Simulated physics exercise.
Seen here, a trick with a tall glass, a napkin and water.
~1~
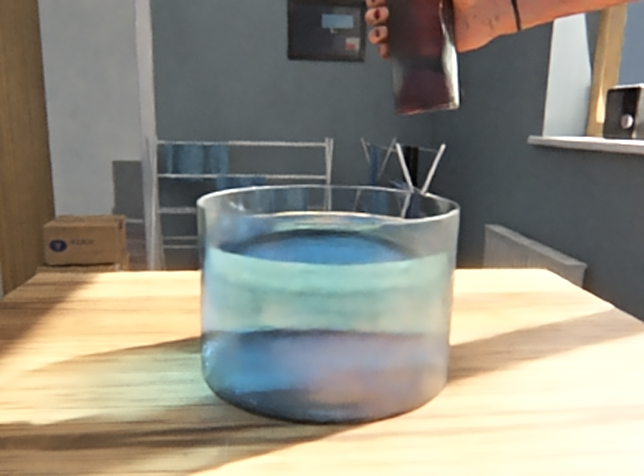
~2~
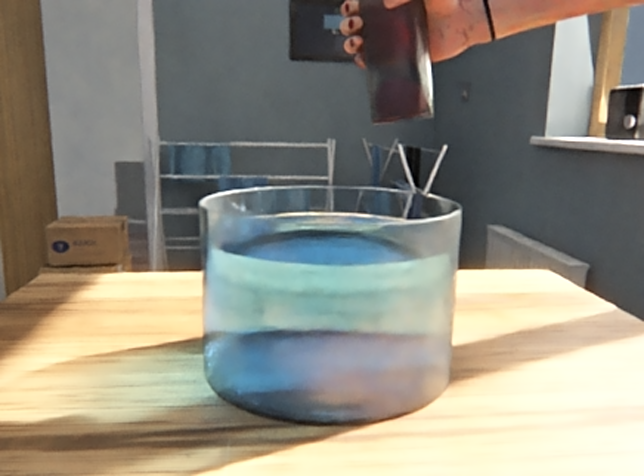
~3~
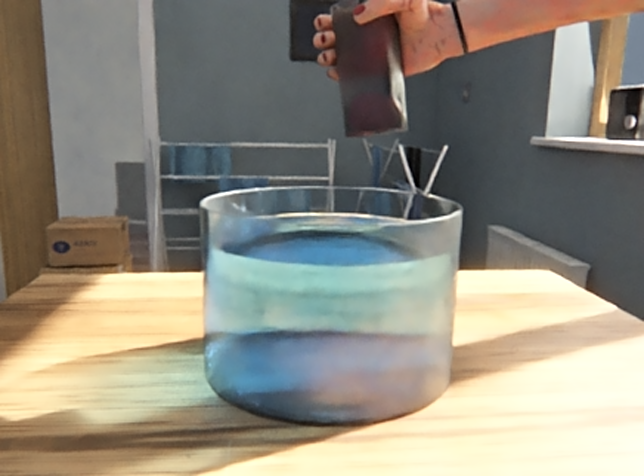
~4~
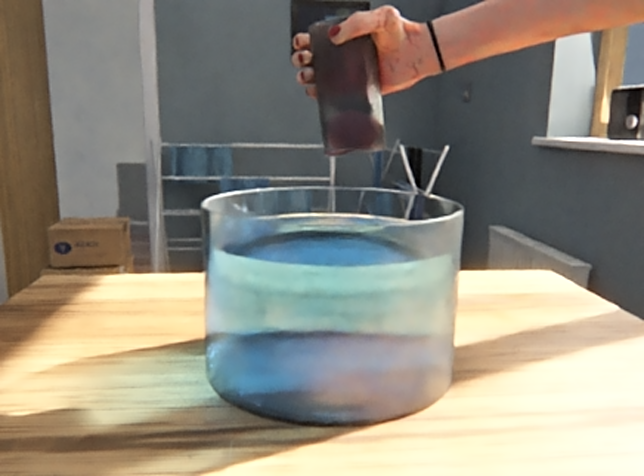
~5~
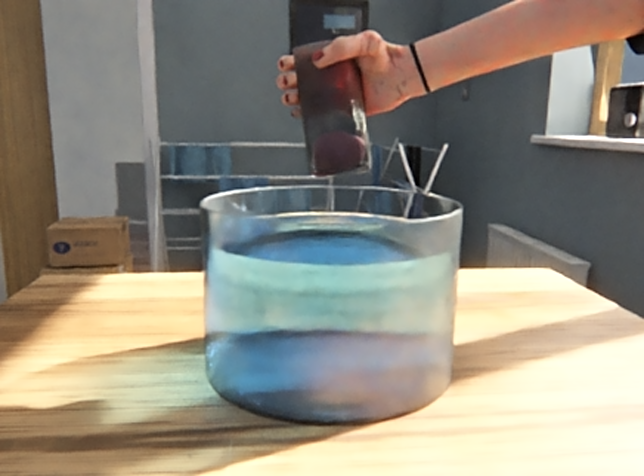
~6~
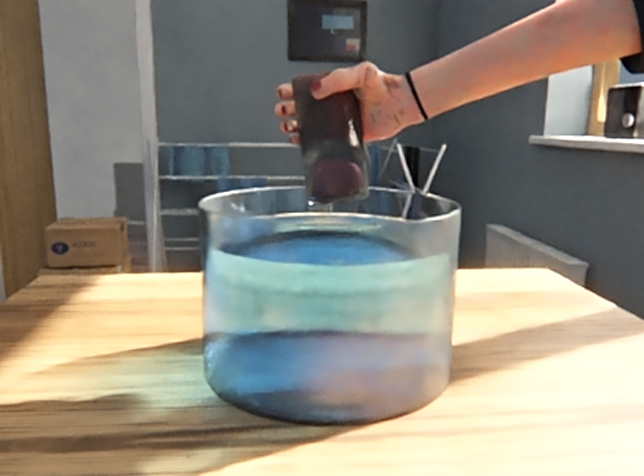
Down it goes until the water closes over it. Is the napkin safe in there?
The napkin gets soaked.
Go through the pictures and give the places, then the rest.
The first picture shows tall glass (422, 43) mouth up; above the clear tub.
The second picture shows tall glass (397, 53) mouth up; napkin (401, 101); coming down.
The third picture shows tall glass (370, 67) mouth up; lower.
The fourth picture shows tall glass (348, 85) mouth up; napkin (353, 133); lower still.
The fifth picture shows tall glass (333, 107) mouth up; close to the surface.
The sixth picture shows tall glass (331, 135) mouth up; napkin (336, 181); just over the surface.
Soon after, the tall glass enters the water.
Later, water pours in as the air escapes.
In the end, the tall glass is under, flooded, and the napkin is wet.
